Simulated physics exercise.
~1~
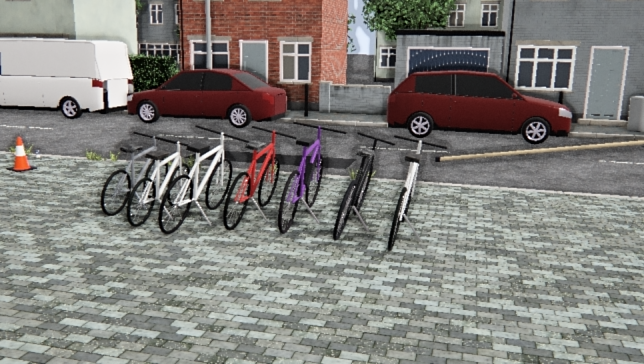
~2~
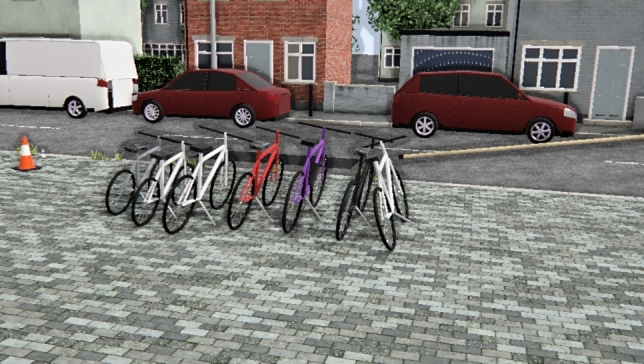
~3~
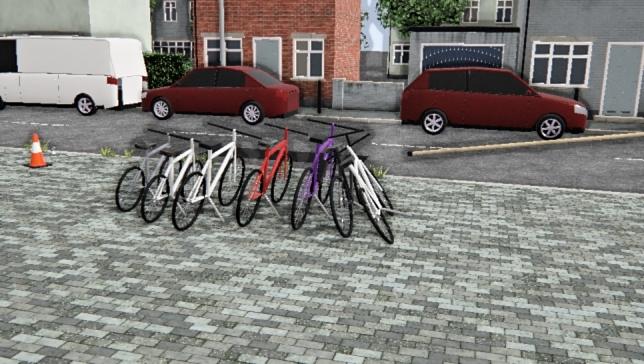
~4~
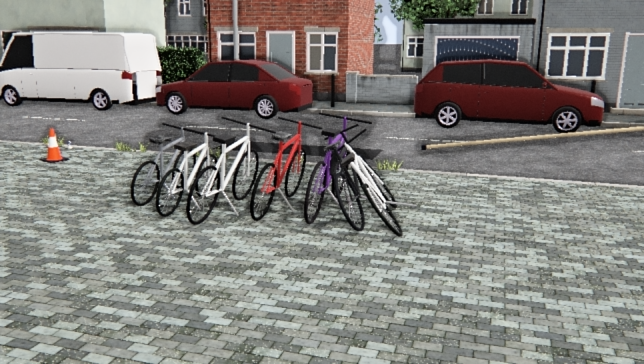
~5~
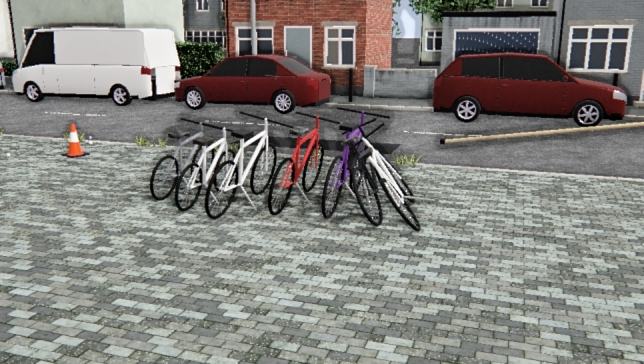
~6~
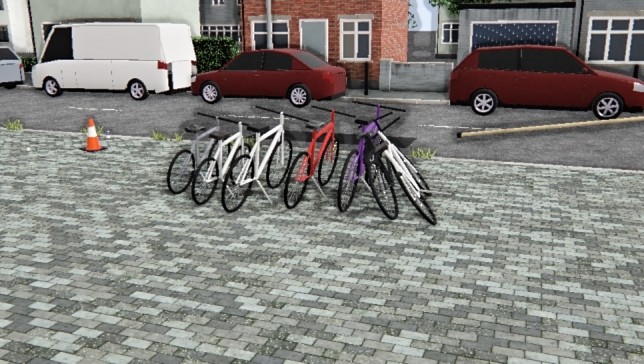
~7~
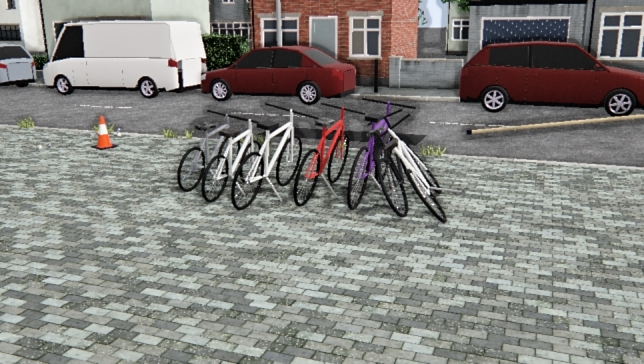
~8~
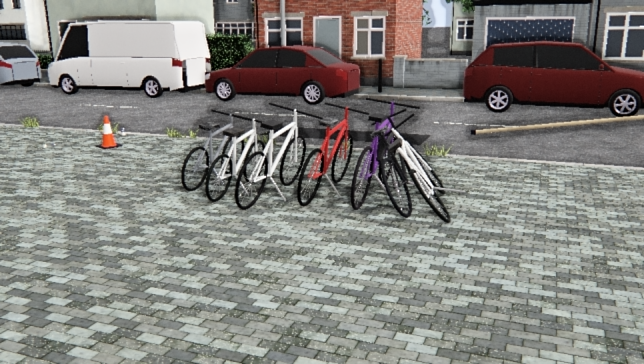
On a paved area beside a street with parked cars, a row of bicycles stood until the white one at the right end tipped left into its dark neighbour, which leaned over against the purple one, while the purple and red bicycles stayed put.
